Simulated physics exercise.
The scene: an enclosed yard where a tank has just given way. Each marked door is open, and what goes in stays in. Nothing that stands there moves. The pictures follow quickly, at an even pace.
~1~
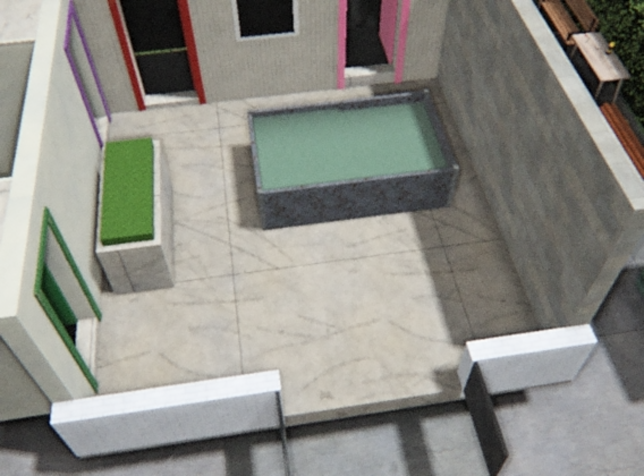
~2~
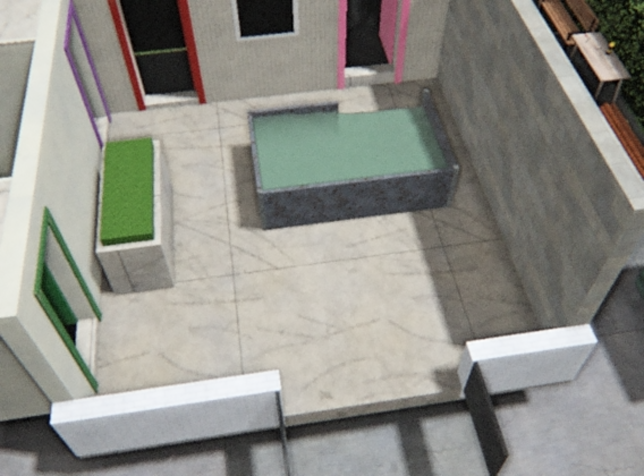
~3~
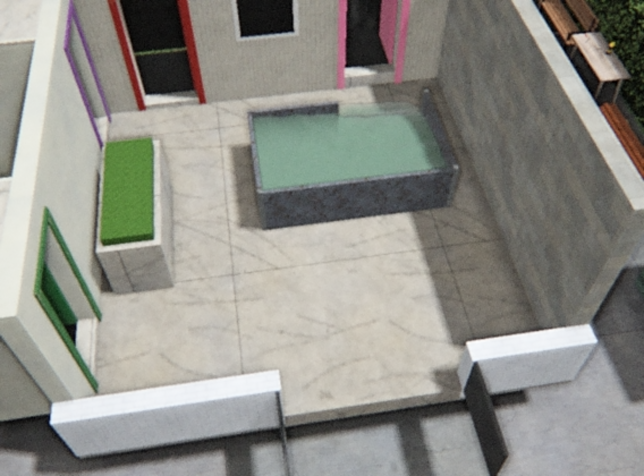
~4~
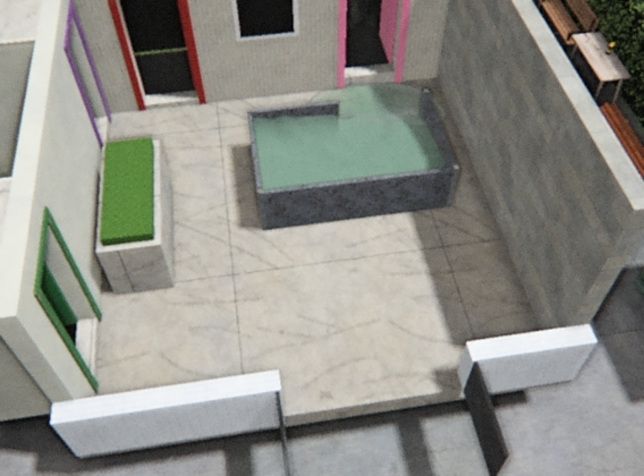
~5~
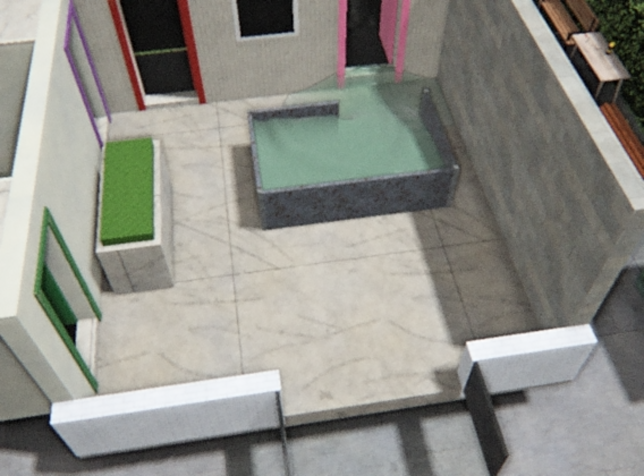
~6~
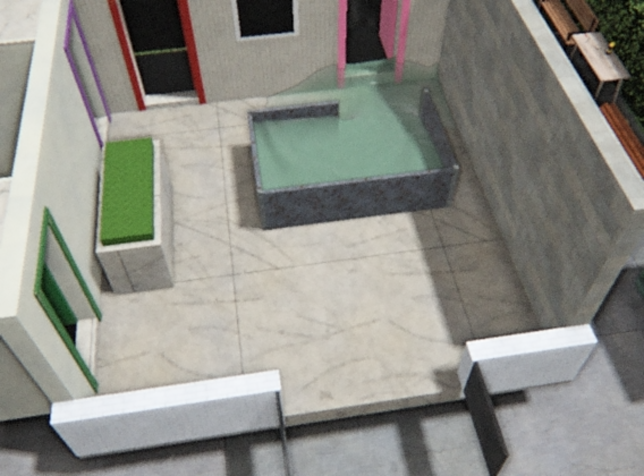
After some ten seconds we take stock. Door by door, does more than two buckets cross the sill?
In the end: The purple door takes more than that; the green door stays under that; the red door takes more than that; the pink door takes more than that.
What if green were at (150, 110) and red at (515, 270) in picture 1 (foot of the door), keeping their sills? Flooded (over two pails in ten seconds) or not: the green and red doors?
In short: Green door is over; red door takes less.
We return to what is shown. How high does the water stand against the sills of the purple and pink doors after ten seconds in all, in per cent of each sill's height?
Roughly 80 per cent, then 40 per cent.
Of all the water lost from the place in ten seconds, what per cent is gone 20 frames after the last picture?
Some 50 per cent.
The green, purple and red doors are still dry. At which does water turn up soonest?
That is the red-painted one.
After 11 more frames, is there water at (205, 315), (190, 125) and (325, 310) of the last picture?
One after the other: Clear, covered, no water.
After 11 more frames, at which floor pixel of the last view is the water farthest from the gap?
I would point to (111, 113).
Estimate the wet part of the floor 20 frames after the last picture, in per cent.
Some 55 per cent.
A moment on, water covers 15 % of the floor; the purple door not reached, the green door not reached, the red door wet at the sill, nothing in, the pink door far over two buckets in.
Next, water covers 35 % of the floor; the purple door wet at the sill, nothing in, the green door not reached, the red door wet at the sill, nothing in, the pink door far over two buckets in.
Then, water covers 55 % of the floor; the purple door under two buckets in, the green door not reached, the red door wet at the sill, nothing in, the pink door far over two buckets in.
Later, water covers 90 % of the floor; the purple door over two buckets in, the green door wet at the sill, nothing in, the red door under two buckets in, the pink door far over two buckets in.
In the end, water covers 100 % of the floor; the purple door over two buckets in, the green door wet at the sill, nothing in, the red door over two buckets in, the pink door far over two buckets in.
